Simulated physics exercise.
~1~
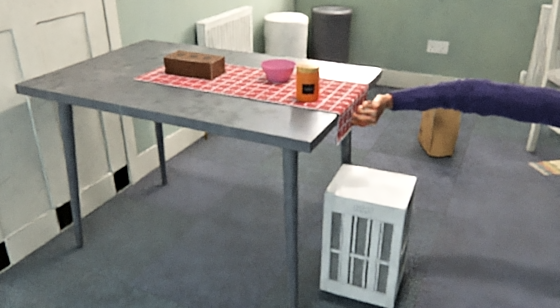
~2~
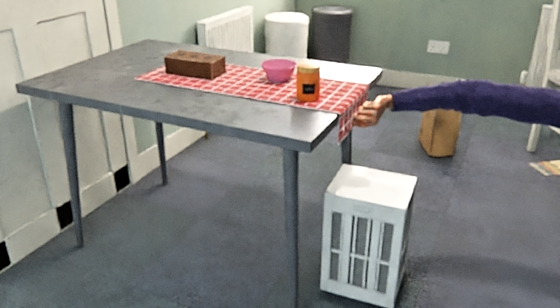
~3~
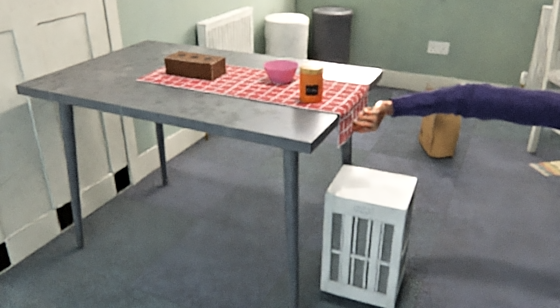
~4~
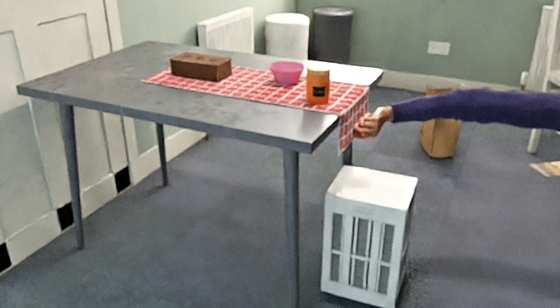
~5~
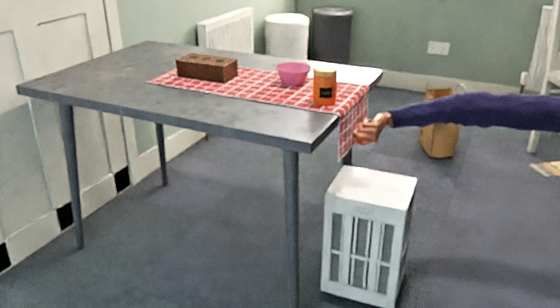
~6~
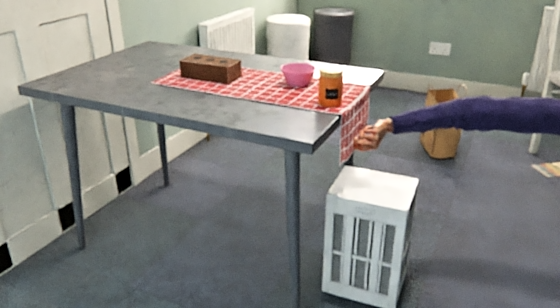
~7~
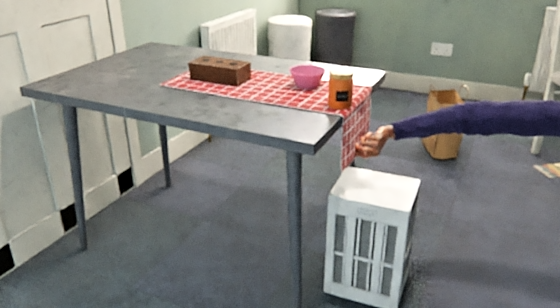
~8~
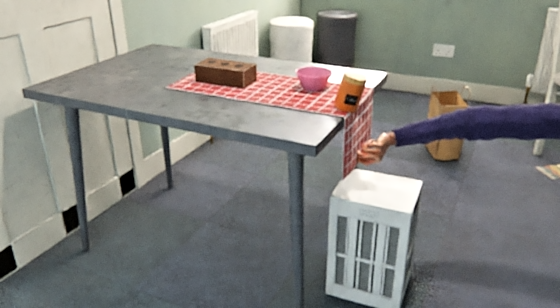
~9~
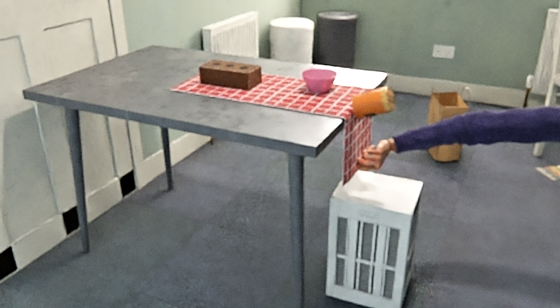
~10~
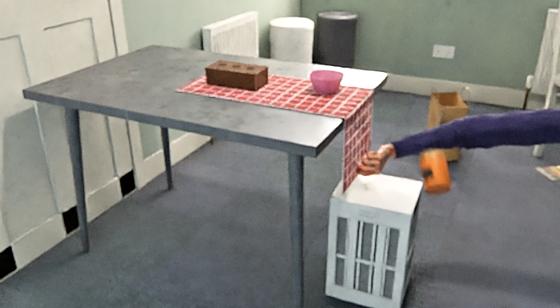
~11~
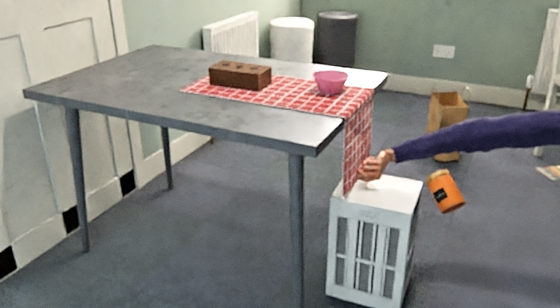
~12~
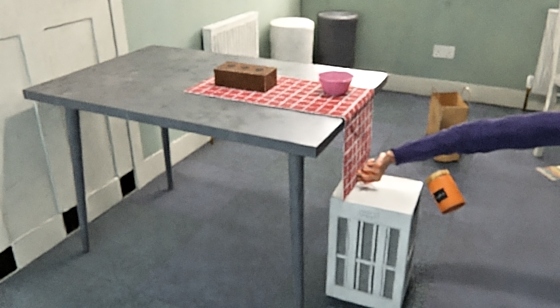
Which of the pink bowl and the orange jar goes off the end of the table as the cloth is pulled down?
The orange jar is carried along, tips over and drops off the end. The pink bowl slides towards the edge with the cloth but stays on the table.
Hand pulling a red checked cloth down to a white crate, orange jar toppling off the table, bowl and brick staying on.
